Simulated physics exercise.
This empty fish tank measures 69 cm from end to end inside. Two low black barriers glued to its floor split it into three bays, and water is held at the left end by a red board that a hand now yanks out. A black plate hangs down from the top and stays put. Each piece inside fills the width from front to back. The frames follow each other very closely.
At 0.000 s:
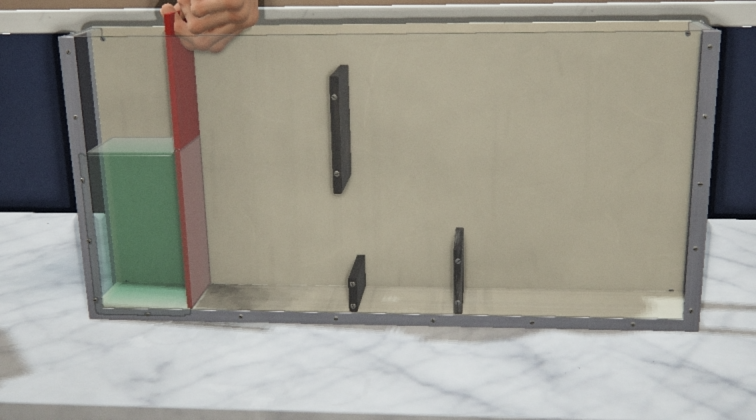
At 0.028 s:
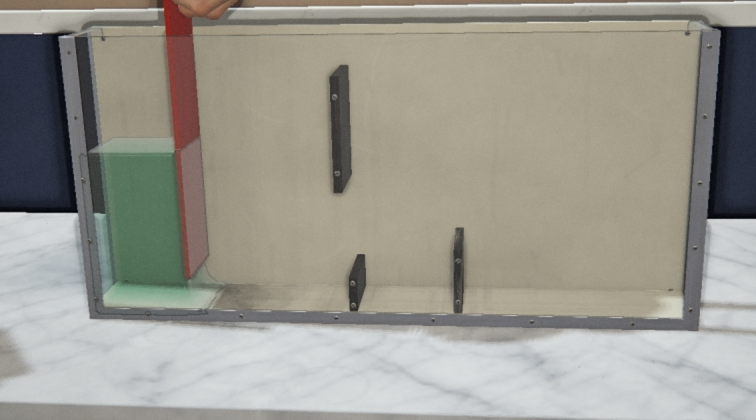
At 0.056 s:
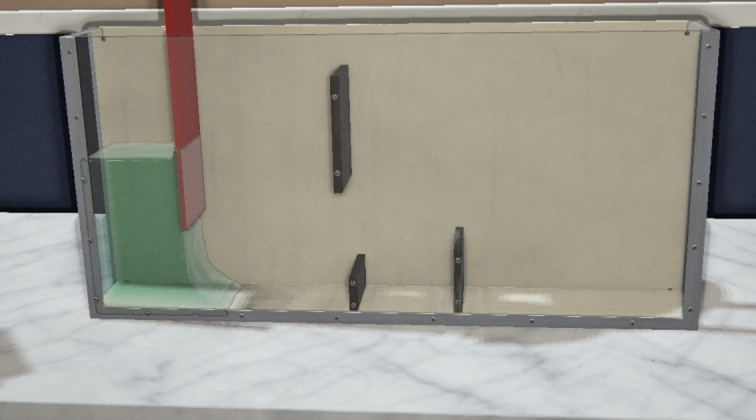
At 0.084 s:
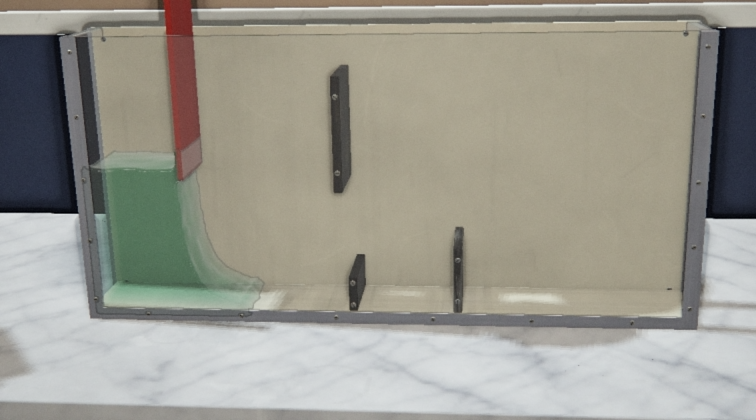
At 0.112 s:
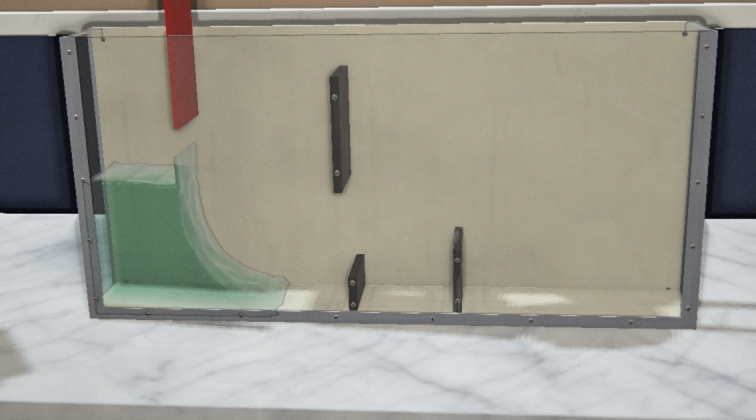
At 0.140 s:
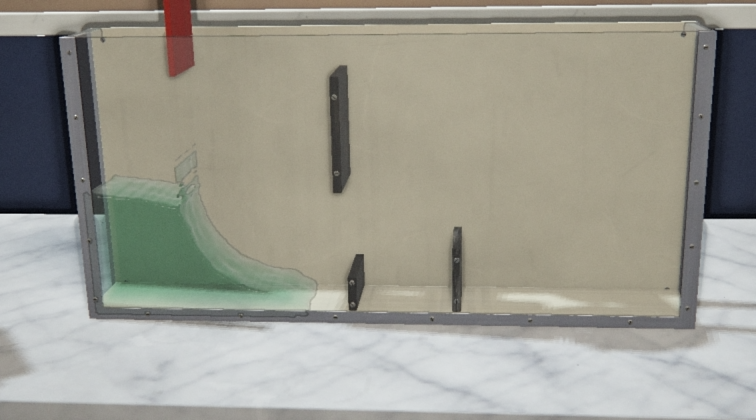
In this clip, a hand pulls a red board upward from a clear tank with three dark barriers inside, and the green-tinted water held at the left end slumps and spreads rightward along the floor in a curved slope.
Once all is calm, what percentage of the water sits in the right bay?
The right bay gets about 22 per cent.
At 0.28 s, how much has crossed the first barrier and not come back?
Near 14 in a hundred.
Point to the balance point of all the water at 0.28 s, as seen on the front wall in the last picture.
At about (239, 274).
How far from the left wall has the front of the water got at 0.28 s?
Roughly 36 cm out.
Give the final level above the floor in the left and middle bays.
About 3.5 cm and 4.5 cm.
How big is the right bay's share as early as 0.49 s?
About 20 per cent.
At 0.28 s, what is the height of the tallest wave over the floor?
Roughly 18.0 cm up.
Then, 0.28 s in, the shares are 86, 14 and 0 per cent from left to right.
Then, 0.49 s in, the shares are 58, 21 and 21 per cent from left to right.
Then, 0.87 s in, the shares are 51, 27 and 21 per cent from left to right.
Finally, the split from left to right is 53, 25 and 21 per cent.
